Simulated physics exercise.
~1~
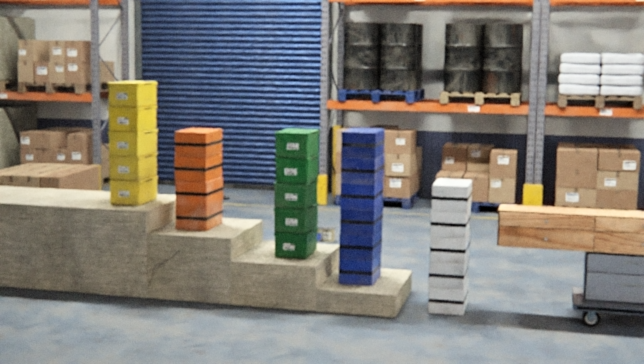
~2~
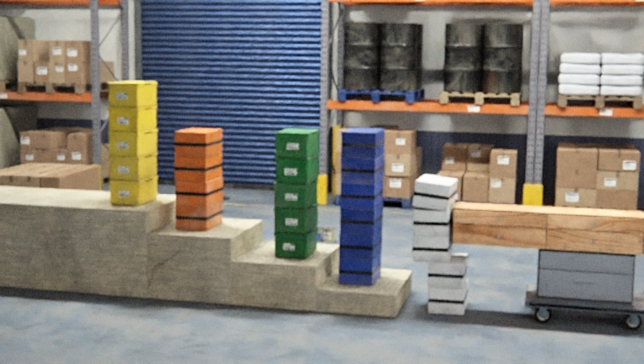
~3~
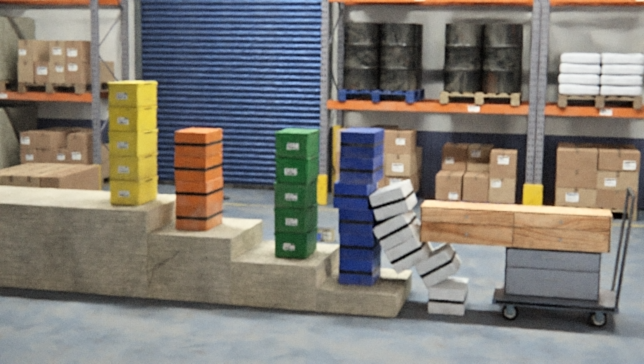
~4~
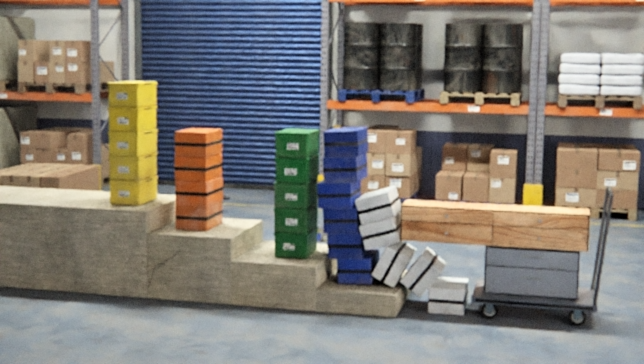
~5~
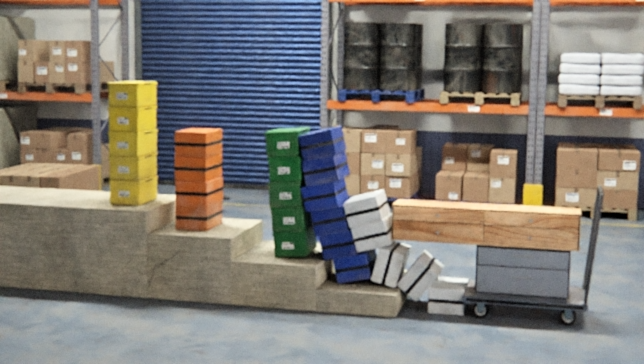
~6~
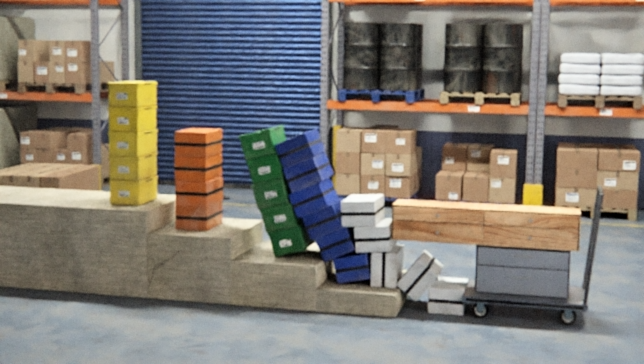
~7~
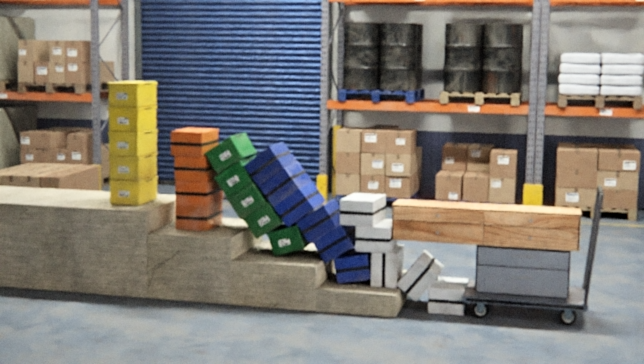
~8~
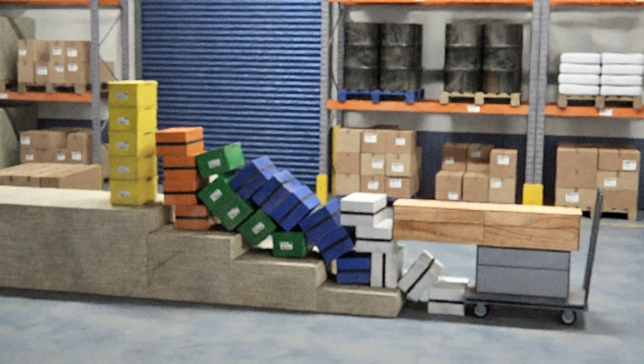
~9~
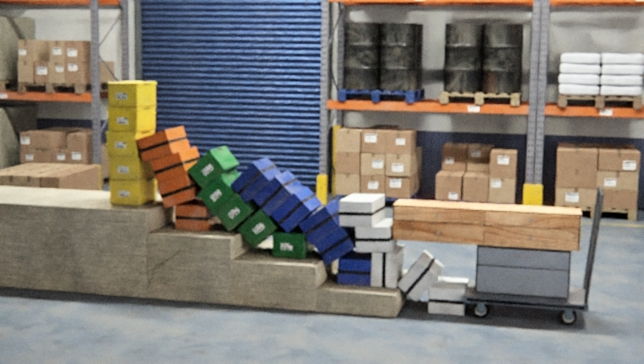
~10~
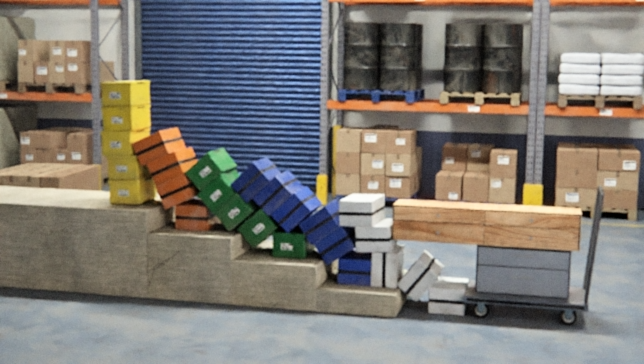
Trolley rolling left into a white stack beside stepped coloured stacks, toppling blue, green and orange leftward until orange leans on yellow.
